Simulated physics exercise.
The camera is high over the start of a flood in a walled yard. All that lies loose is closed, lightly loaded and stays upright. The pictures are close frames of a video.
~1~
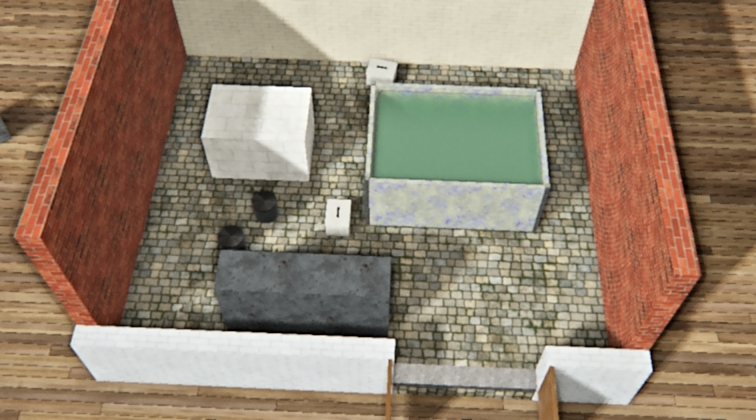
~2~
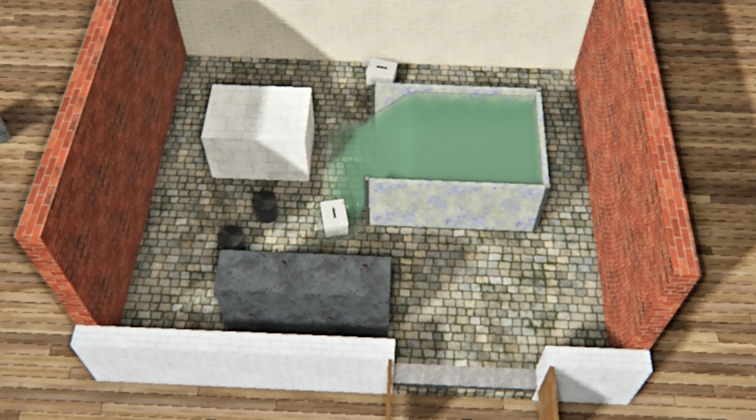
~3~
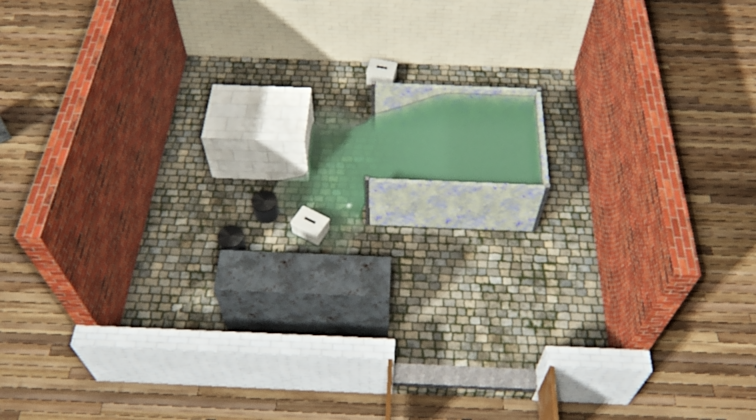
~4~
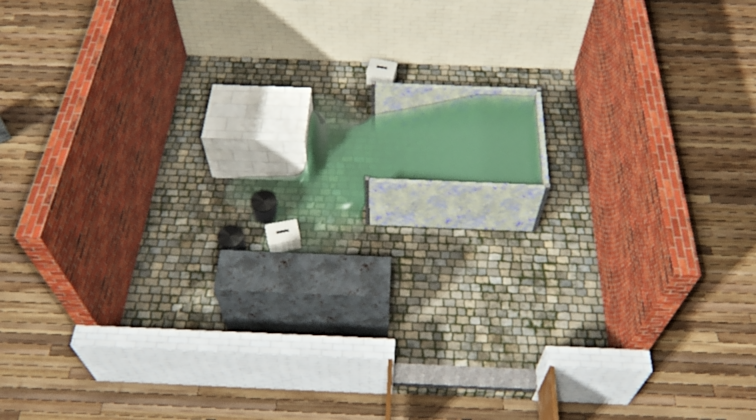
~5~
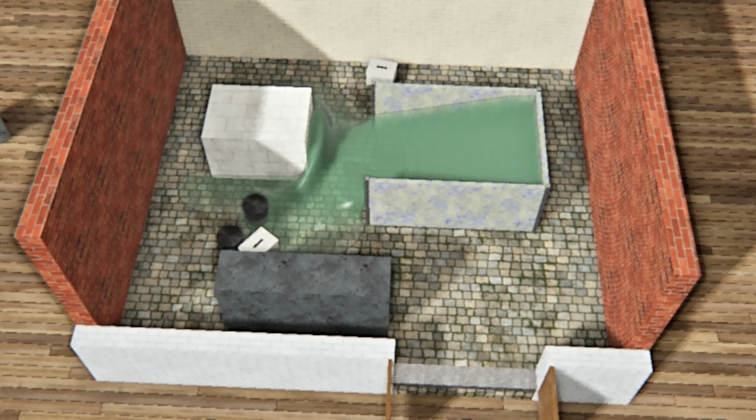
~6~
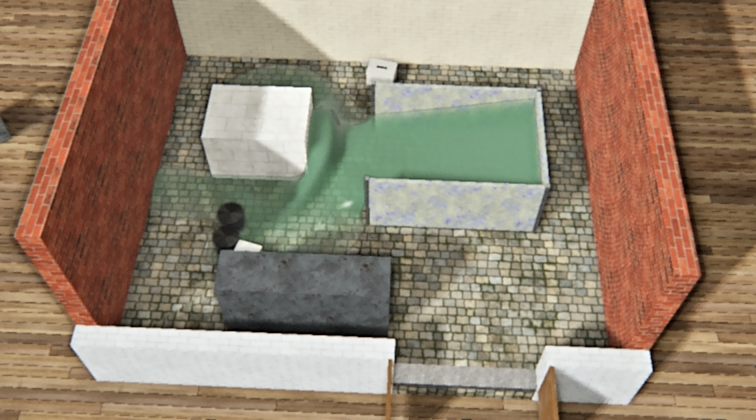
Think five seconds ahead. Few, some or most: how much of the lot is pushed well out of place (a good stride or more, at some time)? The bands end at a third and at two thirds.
Share: At least two thirds.
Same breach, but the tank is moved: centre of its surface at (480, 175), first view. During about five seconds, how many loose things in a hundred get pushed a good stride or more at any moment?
Roughly 80 per cent.
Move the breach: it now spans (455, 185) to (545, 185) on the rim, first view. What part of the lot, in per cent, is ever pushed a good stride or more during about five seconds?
Close to 0 %.
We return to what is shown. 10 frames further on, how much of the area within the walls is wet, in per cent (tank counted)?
I make it 60 per cent.
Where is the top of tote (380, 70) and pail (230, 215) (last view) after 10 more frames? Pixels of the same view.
Close to (447, 79) and (162, 296).
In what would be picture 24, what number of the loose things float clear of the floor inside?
4 of them.
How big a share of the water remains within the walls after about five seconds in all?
I make it 98 per cent.
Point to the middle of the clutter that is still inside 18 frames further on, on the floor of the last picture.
Roughly at (345, 228).
A moment on, 3 of 5 are well off their spots; 1 afloat.
Next, 4 of 5 are well off their spots; 3 afloat.
Later, 4 of 5 are well off their spots; 4 afloat.
In the end, 4 of 5 are well off their spots, and 4 have been at some point; 3 afloat.
